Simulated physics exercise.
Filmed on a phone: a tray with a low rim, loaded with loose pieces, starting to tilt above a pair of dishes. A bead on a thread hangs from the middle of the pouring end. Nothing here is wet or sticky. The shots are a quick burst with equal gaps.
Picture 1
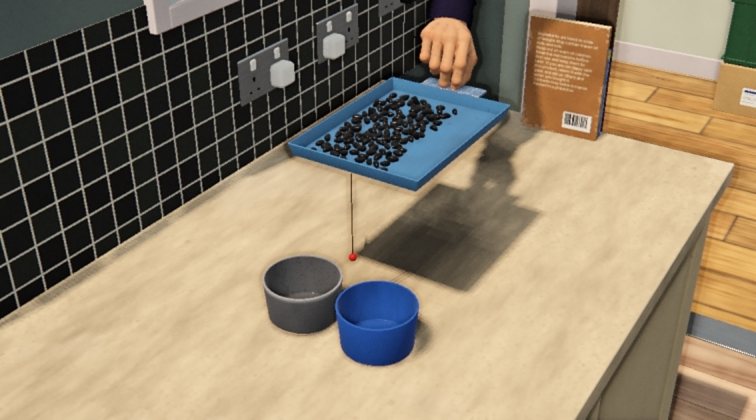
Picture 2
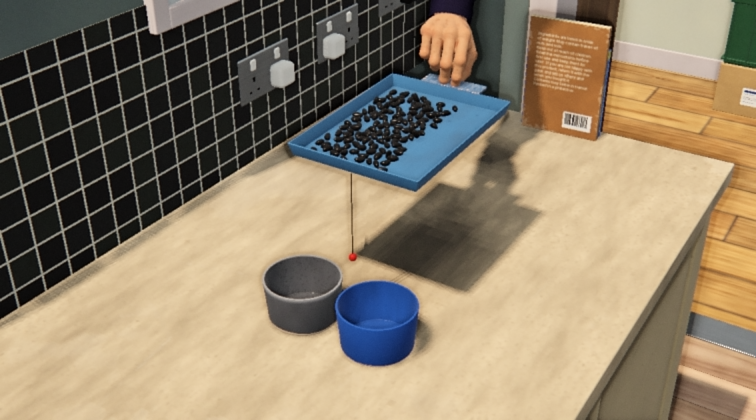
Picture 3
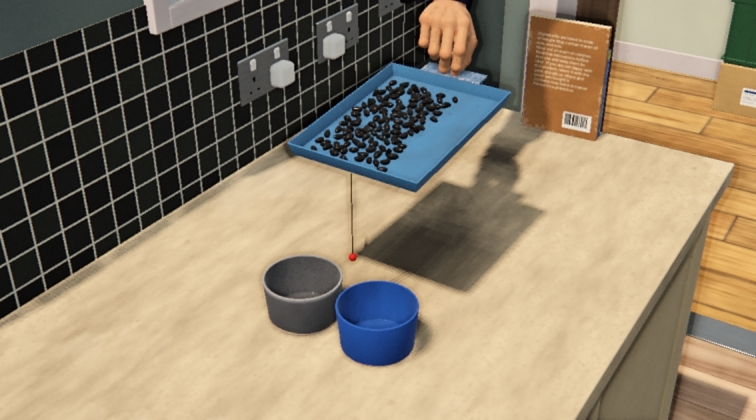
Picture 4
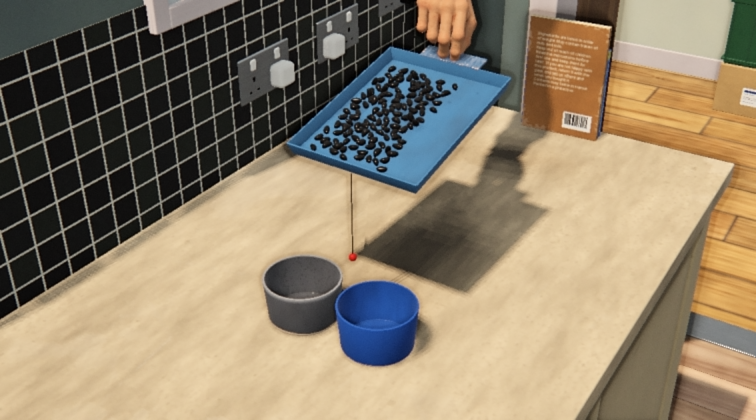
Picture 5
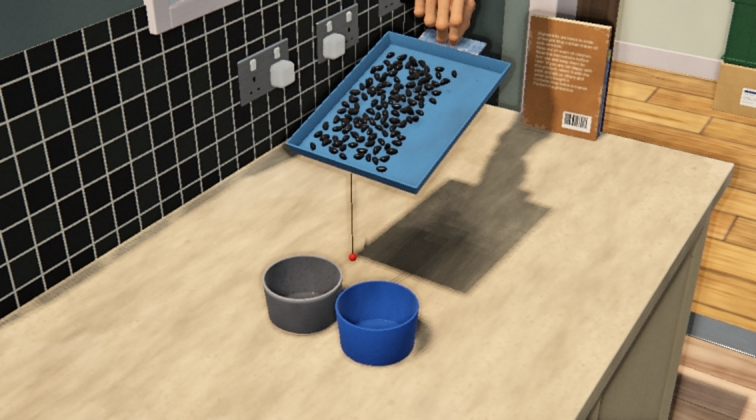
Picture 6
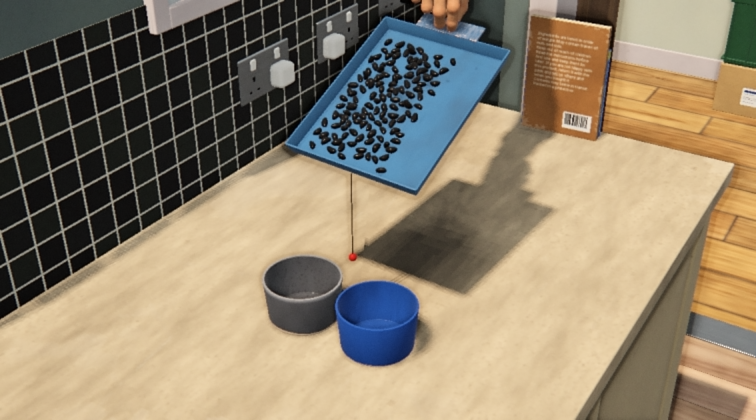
A blue tray of black beans, held by a hand at its far edge, starts nearly level and tilts steadily as the hand lifts that edge, while the beans stay on it above a gray dish and a blue dish.
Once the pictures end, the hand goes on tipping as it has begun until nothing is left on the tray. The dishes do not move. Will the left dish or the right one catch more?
More goes to the right dish.
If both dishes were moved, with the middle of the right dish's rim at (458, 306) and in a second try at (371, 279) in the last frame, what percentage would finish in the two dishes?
The first gives 30 %, the second 30 %.
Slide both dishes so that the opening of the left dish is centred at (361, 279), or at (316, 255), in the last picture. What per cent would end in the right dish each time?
About 10 and 30 per cent.
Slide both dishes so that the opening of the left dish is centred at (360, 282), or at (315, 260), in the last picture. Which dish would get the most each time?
First left, then the right-hand dish.
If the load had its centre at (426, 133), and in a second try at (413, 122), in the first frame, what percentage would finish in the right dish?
About 70 and 60 per cent.
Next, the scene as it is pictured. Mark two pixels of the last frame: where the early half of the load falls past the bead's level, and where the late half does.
First near (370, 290), later near (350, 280).
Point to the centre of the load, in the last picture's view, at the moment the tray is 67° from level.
Around (358, 144).
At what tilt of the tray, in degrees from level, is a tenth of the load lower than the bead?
At some 90 degrees.
Just after the last frame, tray tipped steeply; almost all on the tray; just a few in the air.
A moment on, tray tipped past a quarter turn; roughly a quarter on the tray; roughly a quarter in the right dish; about a tenth in the left dish; about a tenth outside both; roughly a quarter in the air.
Further on, tray tipped past a quarter turn; roughly two thirds in the right dish; roughly a third in the left dish; about a tenth outside both.
When it is over, tray tipped past a quarter turn; roughly two thirds in the right dish; roughly a third in the left dish; about a tenth outside both.
